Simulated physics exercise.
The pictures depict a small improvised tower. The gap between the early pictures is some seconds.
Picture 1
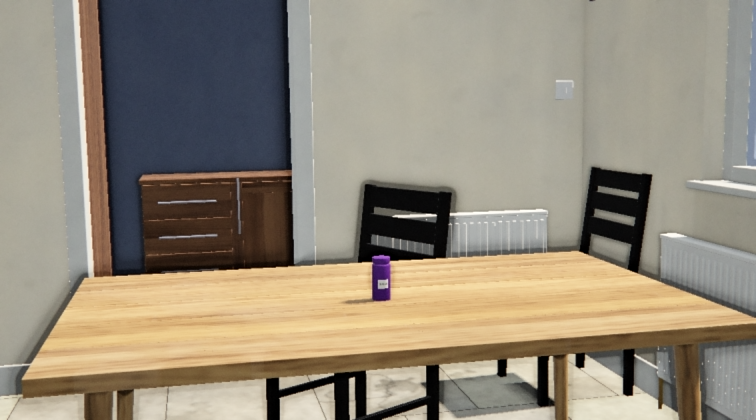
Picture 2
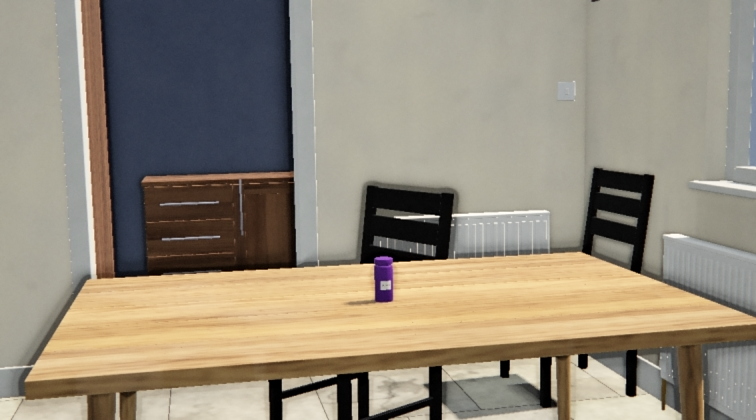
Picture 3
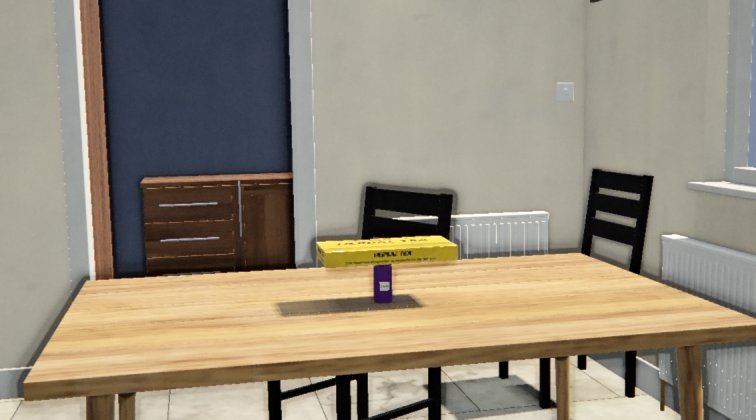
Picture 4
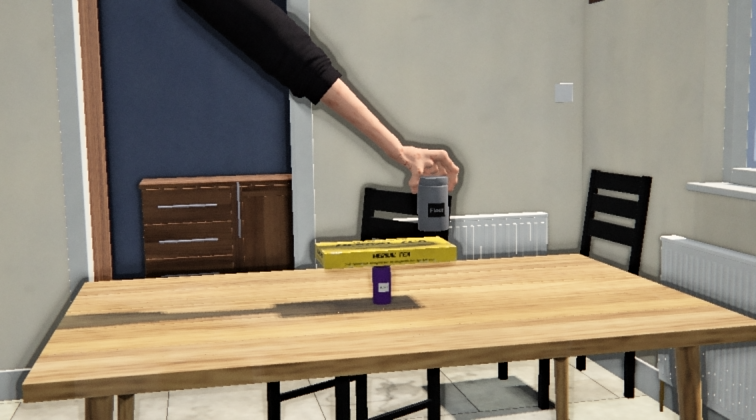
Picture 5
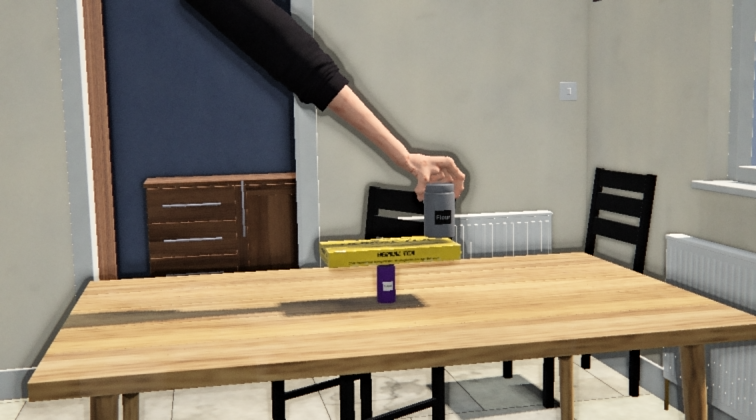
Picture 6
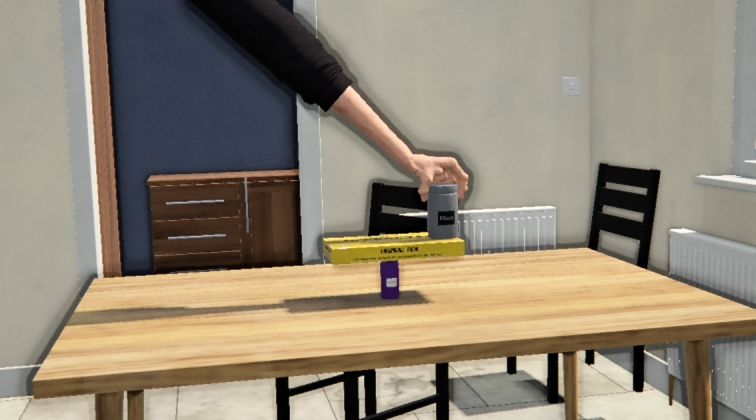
A grey jar, gripped from above by a hand on a dark-sleeved arm reaching in from the upper left, comes down onto the right end of a yellow packet. The packet, absent at first, lies across a small purple container on a light wooden table. The nearly steady, slightly shifting view faces a room with black chairs, a brown cabinet and white radiators behind.
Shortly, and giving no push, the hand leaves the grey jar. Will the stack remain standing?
Frankly, it's a failure, that one.
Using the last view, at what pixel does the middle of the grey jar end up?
End position: Approximately (530, 274).
Then, 0.40 s on from there, grey jar now fallen; yellow packet turned 51° from how it was put.
Then, 0.50 s on from there, yellow packet turned 45° from how it was put; purple shaker turned 5° from how it was put.
Then, 0.70 s on from there, yellow packet now fallen; purple shaker on its side.
In the end, fallen, yellow packet and grey jar; toppled in the stack, purple shaker. At the end, from the last picture's camera, grey jar near (530, 274). The stack loses its balance.
